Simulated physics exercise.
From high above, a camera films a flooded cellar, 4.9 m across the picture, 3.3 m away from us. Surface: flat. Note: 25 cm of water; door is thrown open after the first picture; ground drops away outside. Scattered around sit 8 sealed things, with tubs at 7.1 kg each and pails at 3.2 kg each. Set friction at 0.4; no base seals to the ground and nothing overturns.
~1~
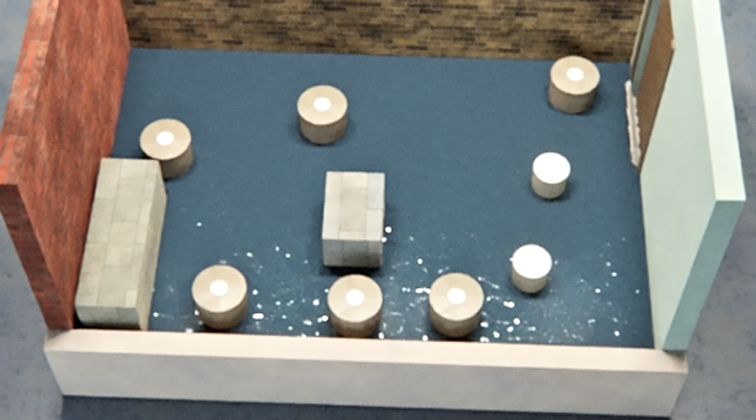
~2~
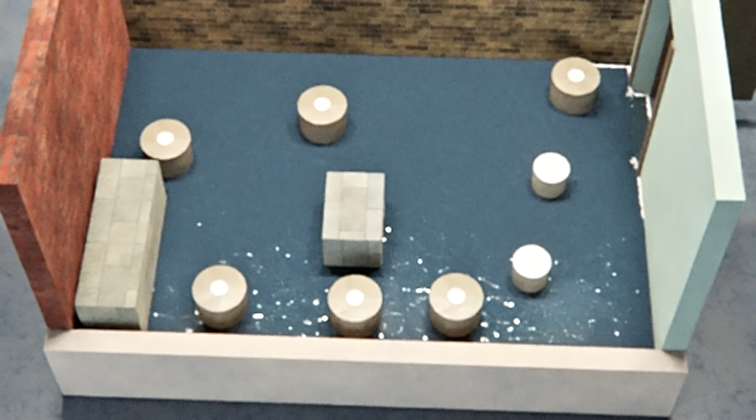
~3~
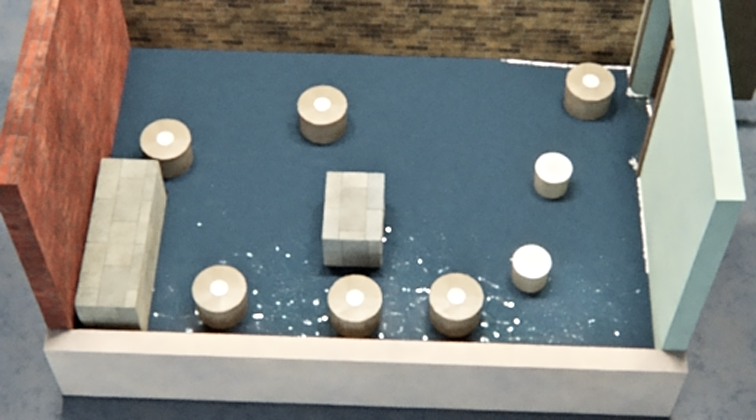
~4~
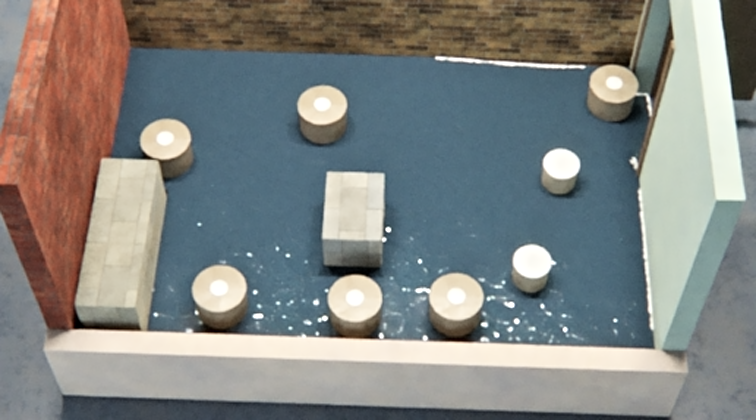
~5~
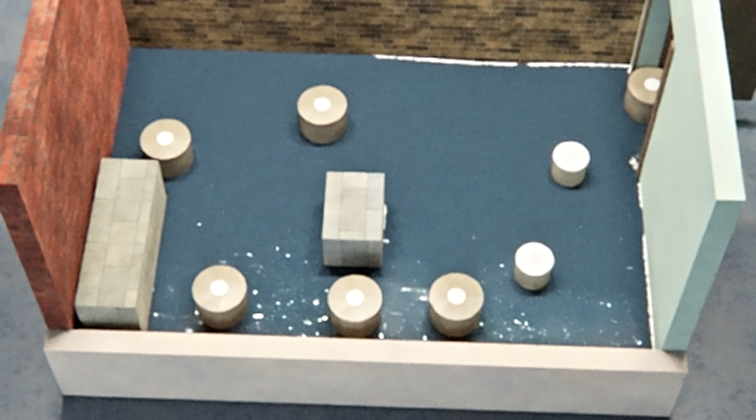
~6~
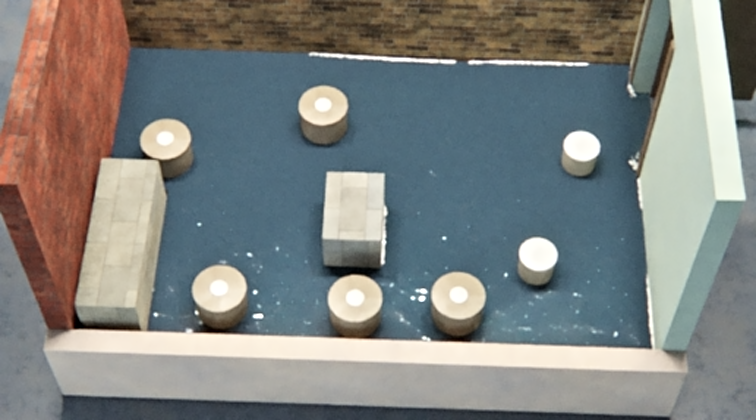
A wooden tub floats right and out through the open door as two pails drift after it.
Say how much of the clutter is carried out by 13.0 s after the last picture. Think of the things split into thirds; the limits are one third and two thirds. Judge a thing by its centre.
It is a middle share, from a third to two thirds.
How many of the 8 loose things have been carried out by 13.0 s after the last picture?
Tally: 4.
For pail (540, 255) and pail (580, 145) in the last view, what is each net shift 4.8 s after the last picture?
Log: Item 1 at 80 cm, item 2 gone out.
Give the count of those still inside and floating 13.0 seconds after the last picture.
It comes to 4.
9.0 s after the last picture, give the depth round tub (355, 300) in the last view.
Roughly 16 cm.
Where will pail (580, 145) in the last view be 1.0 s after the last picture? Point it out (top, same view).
Near (629, 118).
Then, 1.0 s after the last picture 1 of 8 are out; 7 afloat.
Then, 4.8 s after the last picture 2 of 8 are out; 6 afloat.
Then, 9.0 s after the last picture 3 of 8 are out; 5 afloat.
Then, 13.0 s after the last picture 4 of 8 are out; 4 afloat.
